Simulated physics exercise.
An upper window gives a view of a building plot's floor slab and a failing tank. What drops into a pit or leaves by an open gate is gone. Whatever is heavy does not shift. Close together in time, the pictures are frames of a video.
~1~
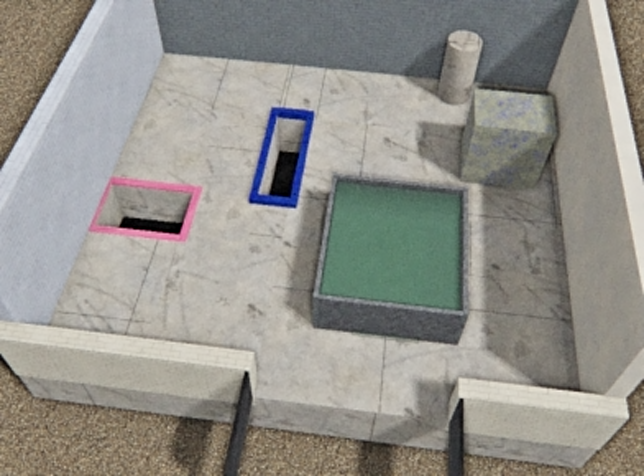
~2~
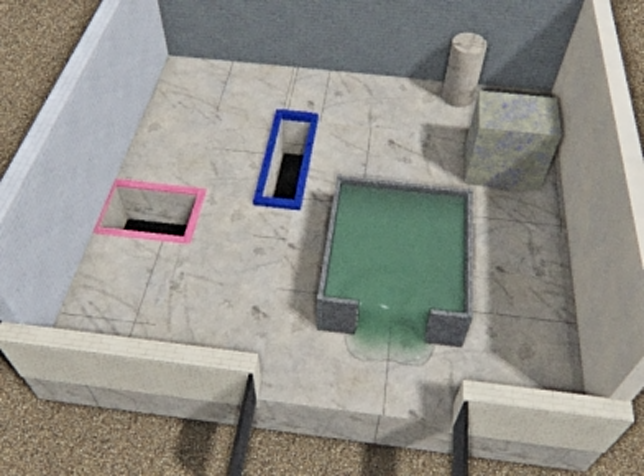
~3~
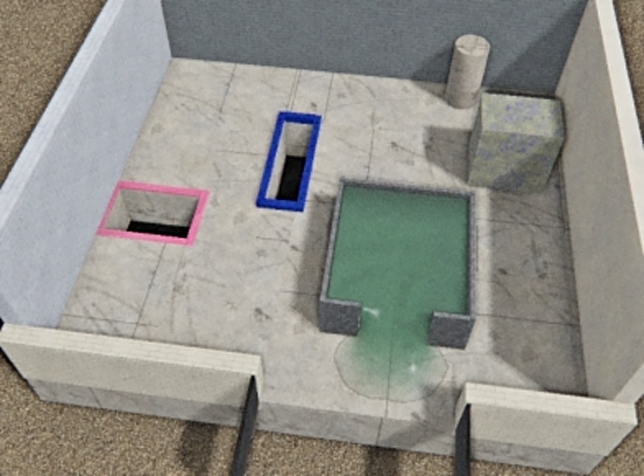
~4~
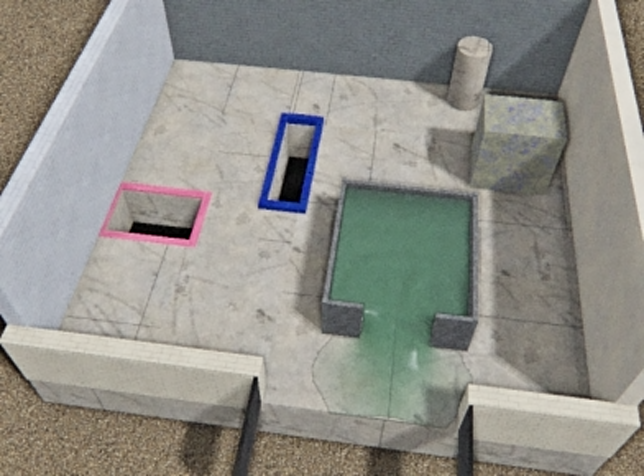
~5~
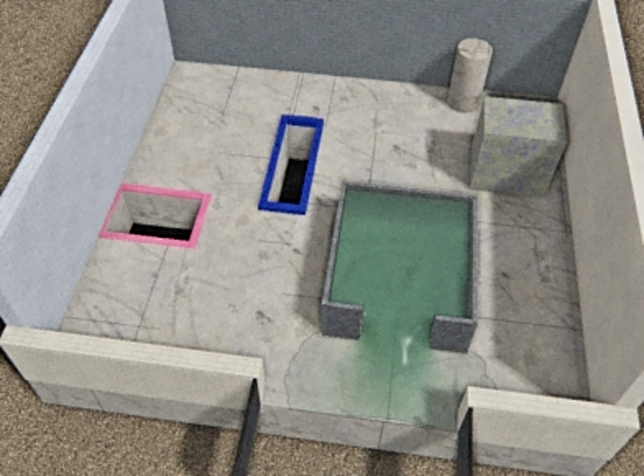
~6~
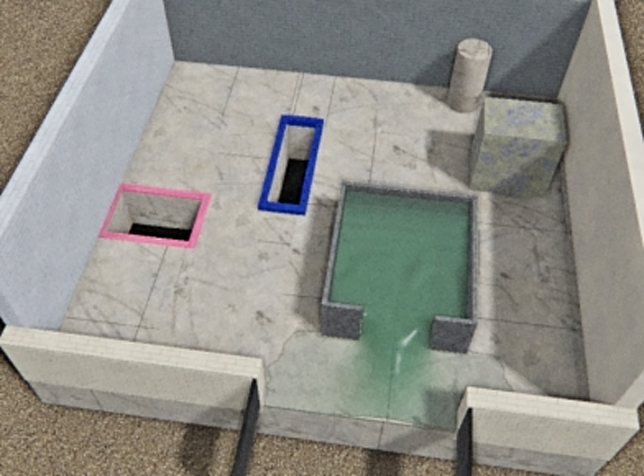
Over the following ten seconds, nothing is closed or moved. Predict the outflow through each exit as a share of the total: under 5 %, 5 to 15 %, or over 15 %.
The gate gets in excess of fifteen per cent. The blue pit gets shy of five per cent. The pink pit gets shy of five per cent.
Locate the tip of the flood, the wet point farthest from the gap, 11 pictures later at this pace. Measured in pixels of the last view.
At roughly (168, 373).
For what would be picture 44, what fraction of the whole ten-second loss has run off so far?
By then, close to 85 % of it.
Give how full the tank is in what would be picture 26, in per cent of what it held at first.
I'd say around 44 per cent.
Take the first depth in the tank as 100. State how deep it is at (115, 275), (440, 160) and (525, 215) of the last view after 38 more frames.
About 0, 0 and 2 percent, in that order.
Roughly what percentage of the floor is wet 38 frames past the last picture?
Close to 10 %.
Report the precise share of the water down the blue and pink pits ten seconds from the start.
About 0 percent for the first and about 0 percent for the second.
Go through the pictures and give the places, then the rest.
The first frame shows still water in the tank at (395, 243).
In the second frame, water pours out at (391, 325) and has run to (425, 354).
In the third frame, water pours out at (393, 329) and has run to a hidden place.
In the fourth frame, the front is at a hidden place, out from the gap at (396, 331).
In the fifth frame, water pours out at (395, 332) and has run to a hidden place.
In the sixth frame, the front is at a hidden place, out from the gap at (395, 332).
A moment on, water covers 10 % of the floor; the gate 18 %, the blue pit 0 %, the pink pit 0 %.
Next, water covers 10 % of the floor; the gate 33 %, the blue pit 0 %, the pink pit 0 %.
Then, water covers 10 % of the floor; the gate 47 %, the blue pit 0 %, the pink pit 0 %.
Later, water covers 10 % of the floor; the gate 64 %, the blue pit 0 %, the pink pit 0 %.
In the end, water covers 15 % of the floor; the gate 77 %, the blue pit 0 %, the pink pit 0 %.
